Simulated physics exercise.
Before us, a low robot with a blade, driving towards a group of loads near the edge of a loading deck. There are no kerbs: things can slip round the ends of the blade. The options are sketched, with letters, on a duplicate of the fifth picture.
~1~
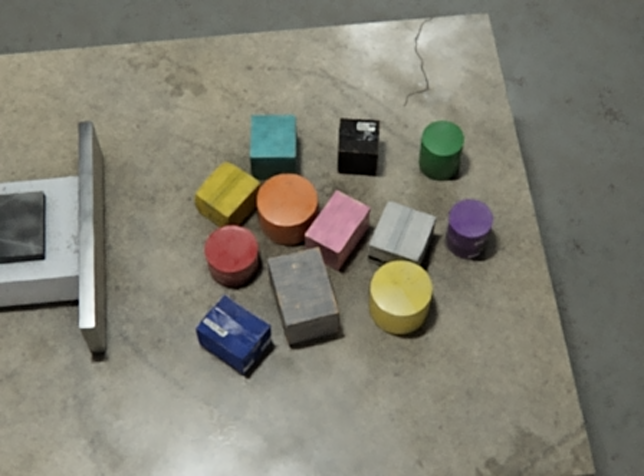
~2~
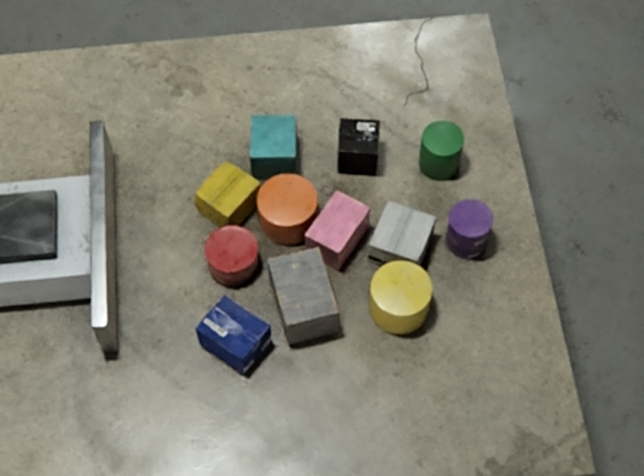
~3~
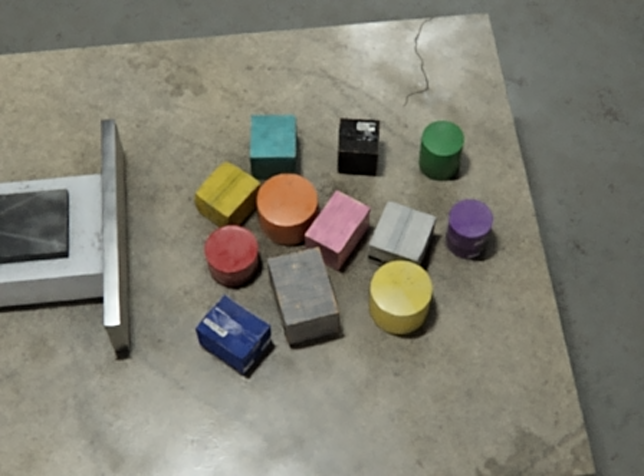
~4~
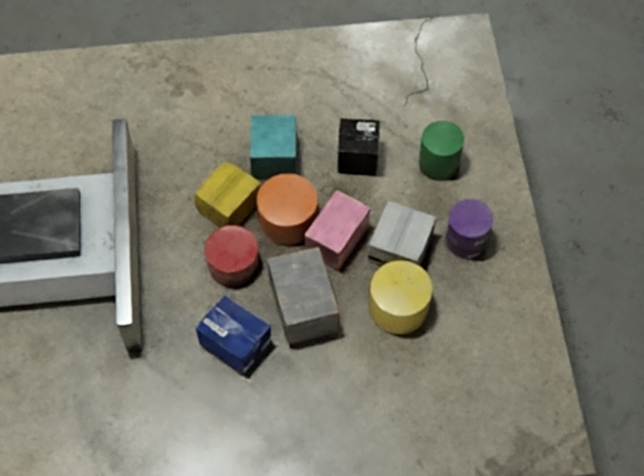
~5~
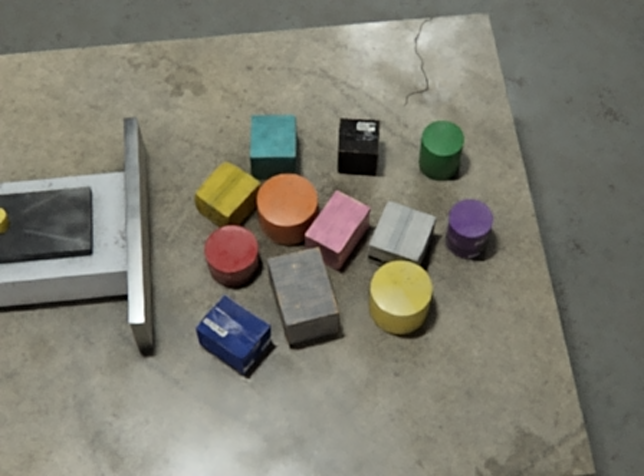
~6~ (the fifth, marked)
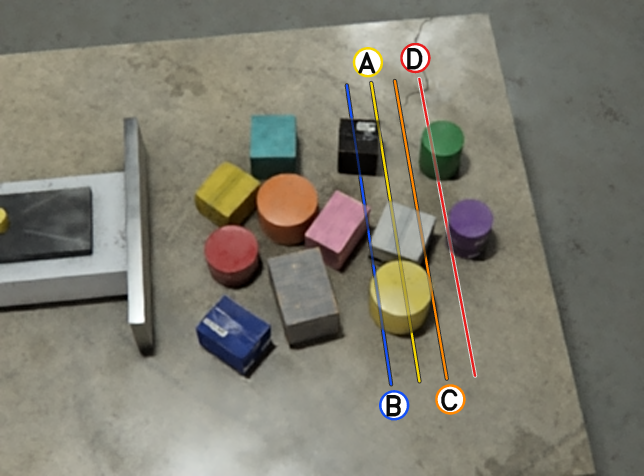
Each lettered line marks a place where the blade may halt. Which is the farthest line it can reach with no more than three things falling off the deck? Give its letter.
As far as mark D.
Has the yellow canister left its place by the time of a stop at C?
By then, yes.
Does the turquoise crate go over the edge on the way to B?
By then, no.
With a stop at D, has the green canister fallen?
Yes.
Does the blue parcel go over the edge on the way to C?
No.
On the copy, A at (394, 221); B at (367, 224); C at (419, 219); D at (445, 216).
On D. First, robot (162, 212); white box (412, 243); blue parcel (297, 342).
Then, robot (276, 201); purple pail (510, 216); white box (492, 258).
Finally, robot (360, 193); green canister over the edge; purple pail over the edge; three fallen.
By contrast, A is within the limit but short; B is within the limit but short; C is within the limit but short.
